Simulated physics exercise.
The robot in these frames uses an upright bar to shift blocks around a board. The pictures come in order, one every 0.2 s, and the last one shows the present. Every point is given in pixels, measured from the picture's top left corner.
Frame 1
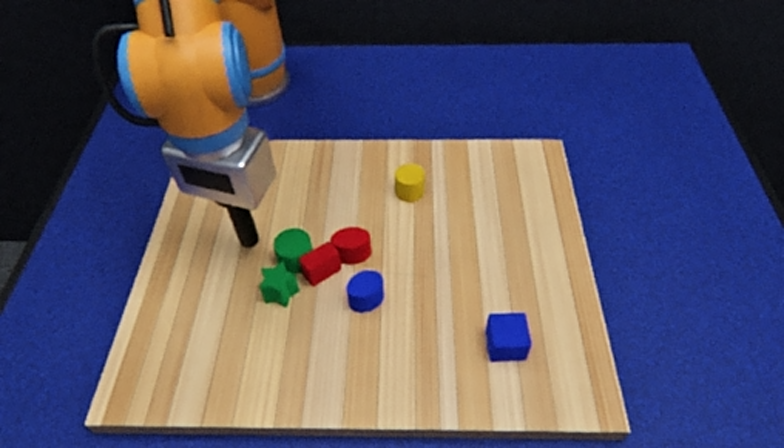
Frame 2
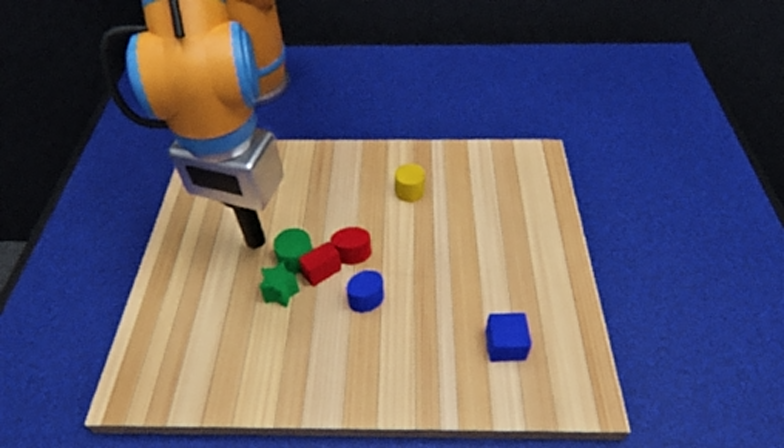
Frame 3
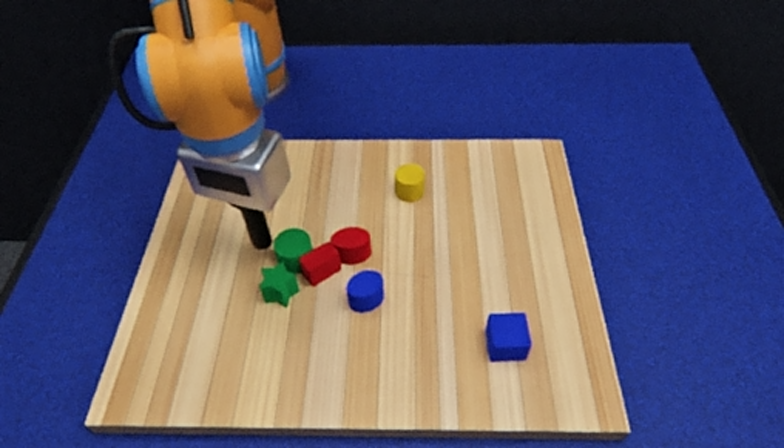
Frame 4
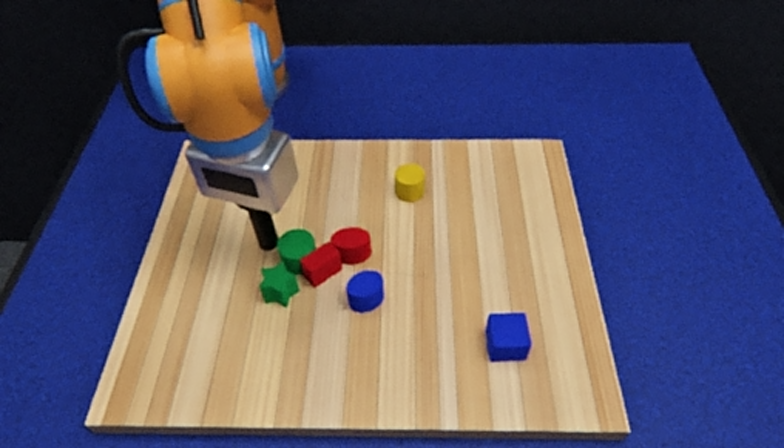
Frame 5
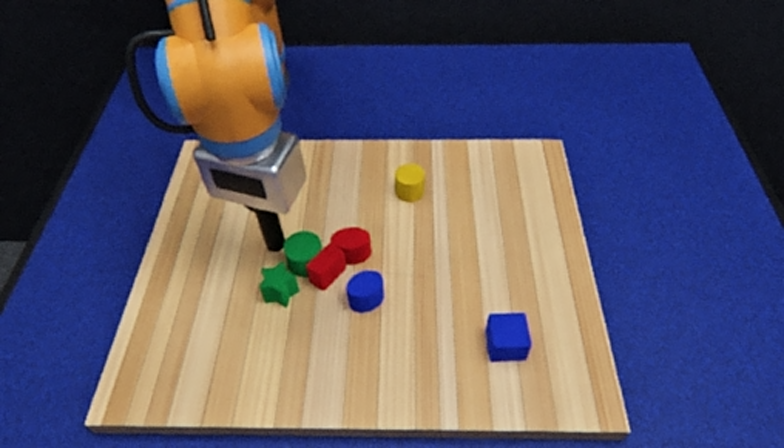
On a wooden board, a robot's bar moves right, nudging a green disc and red block slightly.
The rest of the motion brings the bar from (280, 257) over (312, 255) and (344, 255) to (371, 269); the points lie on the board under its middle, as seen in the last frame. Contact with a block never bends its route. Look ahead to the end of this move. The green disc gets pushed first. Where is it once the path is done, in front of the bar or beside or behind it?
Prediction: Still leading.
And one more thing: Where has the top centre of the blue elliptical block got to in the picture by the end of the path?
It ends at (380, 328).
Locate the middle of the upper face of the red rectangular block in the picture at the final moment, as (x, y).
Close to (362, 300).
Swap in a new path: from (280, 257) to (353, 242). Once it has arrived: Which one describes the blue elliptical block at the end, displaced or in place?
The blue elliptical block moves.
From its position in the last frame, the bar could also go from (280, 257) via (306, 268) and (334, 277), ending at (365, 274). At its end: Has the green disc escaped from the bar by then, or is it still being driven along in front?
By the time the path ends, the green disc is still sitting right in front of the bar.
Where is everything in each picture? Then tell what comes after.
Bar's lower end at (250, 240); green disc at (292, 242); red rectangular block at (319, 255); red elliptical block at (350, 237); blue elliptical block at (365, 283), in the first frame.
Bar at (256, 241); blocks still, in the second frame.
Bar at (262, 242); blocks still, in the third frame.
Bar at (269, 243); green disc at (296, 243), in the fourth frame.
Bar at (276, 244); green disc at (302, 245); red rectangular block at (325, 258); red elliptical block at (350, 237); blue elliptical block at (365, 283), in the fifth frame.
On the path given first. One third of the way, bar at (309, 242); green disc at (331, 251); red rectangular block at (345, 272), turned 15° clockwise; red elliptical block at (367, 237), turned 30° anticlockwise.
Two thirds of the way, bar at (343, 243); green disc at (357, 258); red rectangular block at (355, 284), turned 35° clockwise; red elliptical block at (383, 239), turned 100° anticlockwise; blue elliptical block at (377, 303).
At the end, bar at (370, 257); green disc at (377, 276); red rectangular block at (362, 300), turned 70° clockwise; red elliptical block at (389, 241), turned 125° anticlockwise; blue elliptical block at (380, 328).
